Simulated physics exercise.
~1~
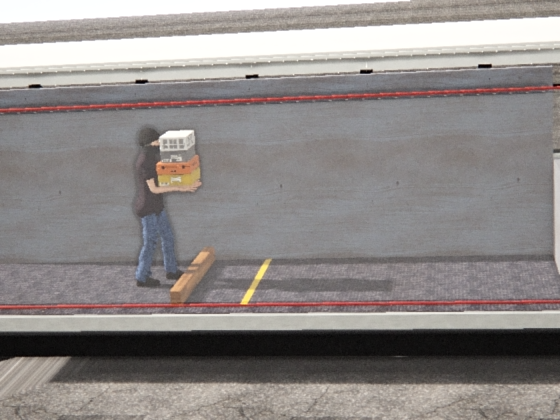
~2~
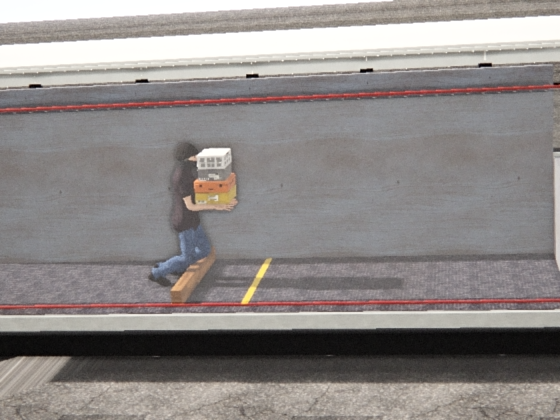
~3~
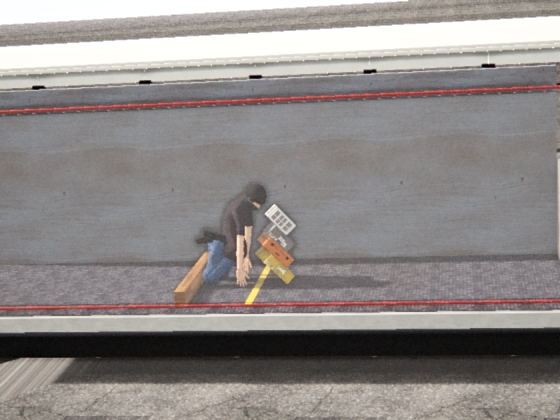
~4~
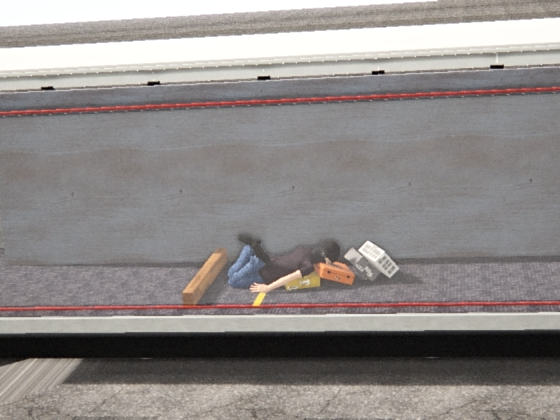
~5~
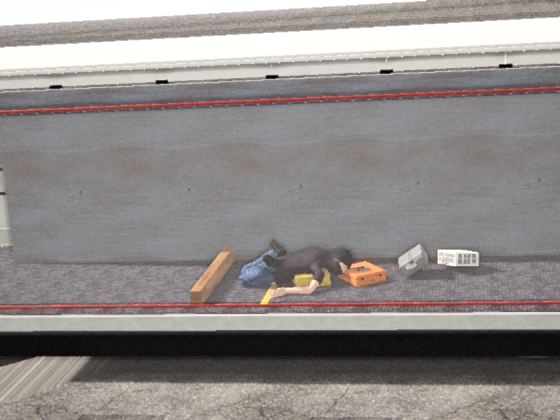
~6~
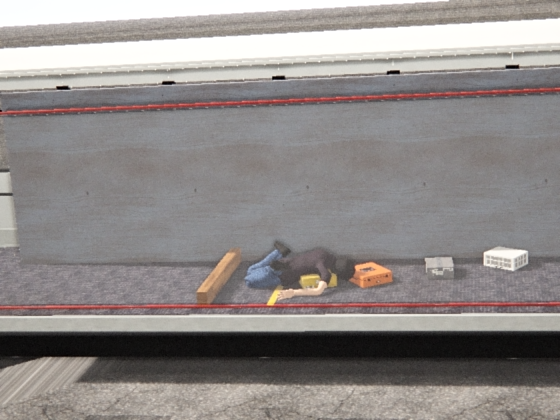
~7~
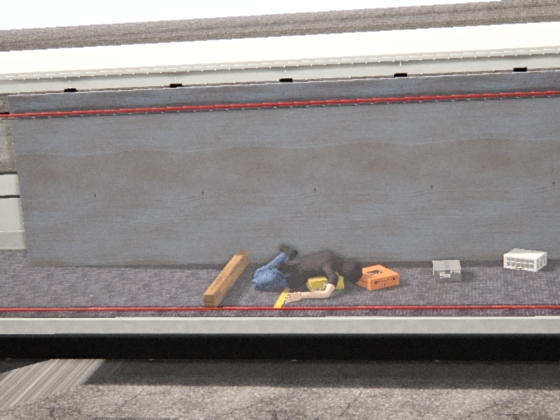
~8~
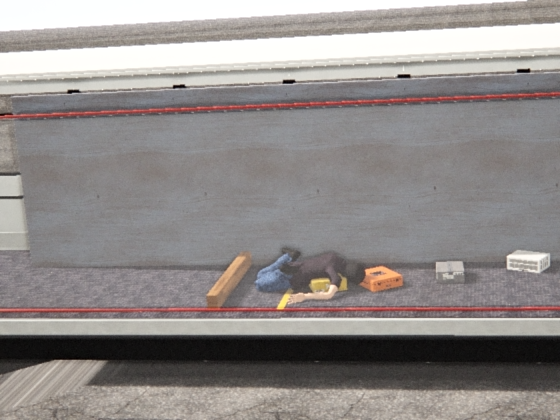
A person in a dark top and blue jeans carries a stack of a white crate, a grey parcel, an orange toolbox and a yellow parcel rightward toward a low wooden rail. Their legs catch at the rail, and they pitch forward over it as the stack tips toward the yellow line. The person lands face down with arms stretched out, and the load spills ahead. The grey parcel and white crate tumble farther right while the view drifts slightly left. Finally the person lies still, with the yellow parcel beside them and all four items beyond the line.
